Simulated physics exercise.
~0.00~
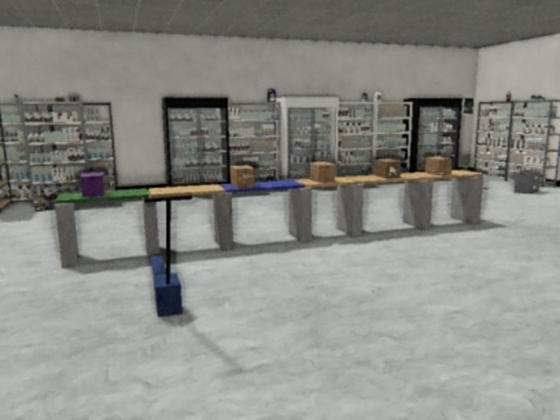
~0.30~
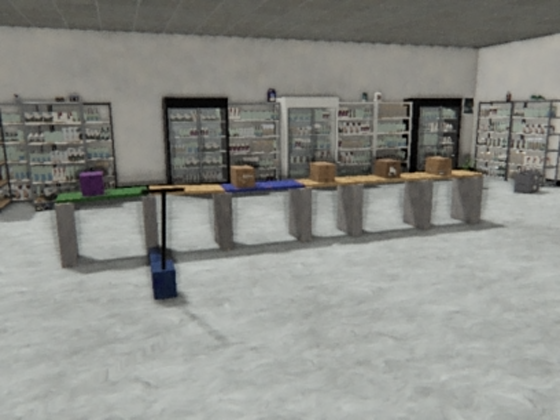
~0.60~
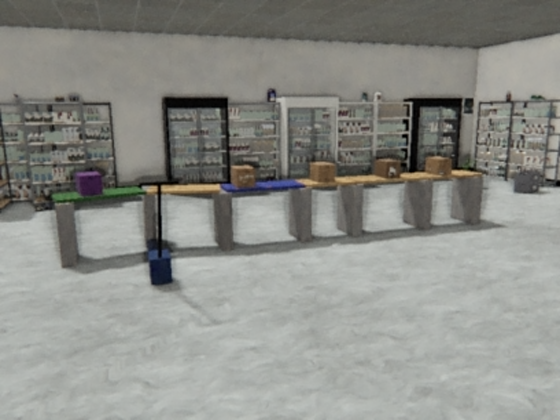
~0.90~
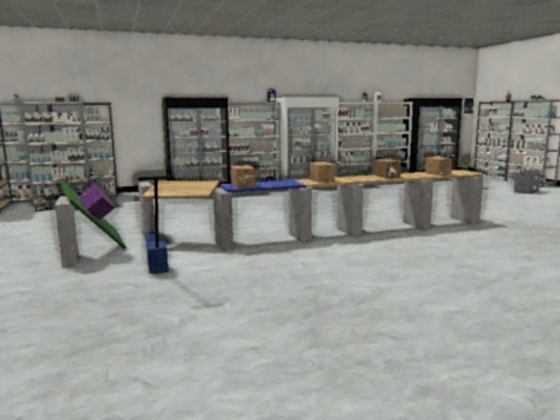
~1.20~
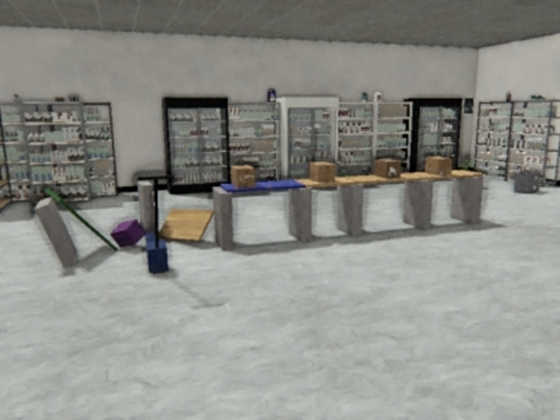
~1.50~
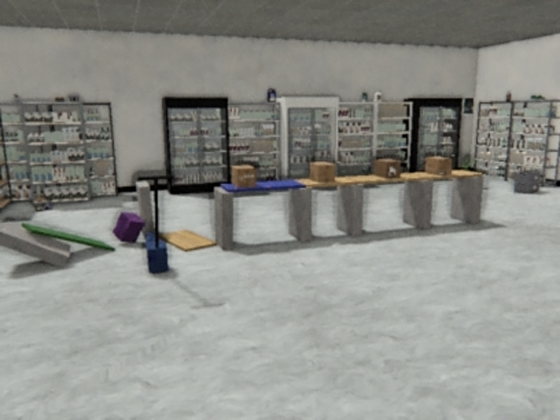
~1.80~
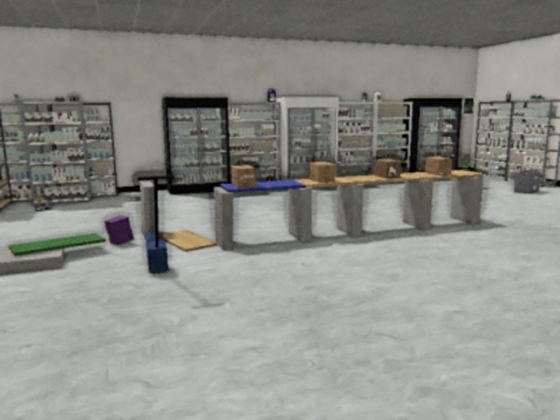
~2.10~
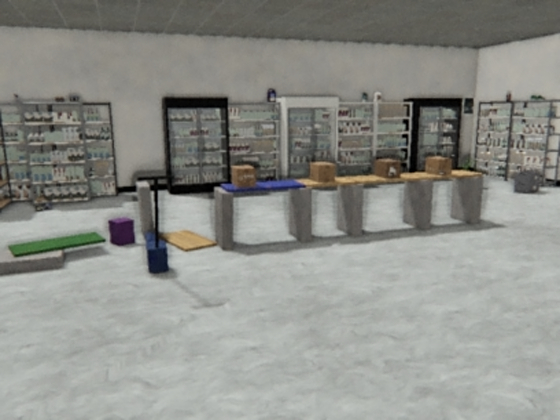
Blue jack sliding in under a shop's makeshift board shelf, the green board, purple box and left-hand upright toppling, the rest standing.
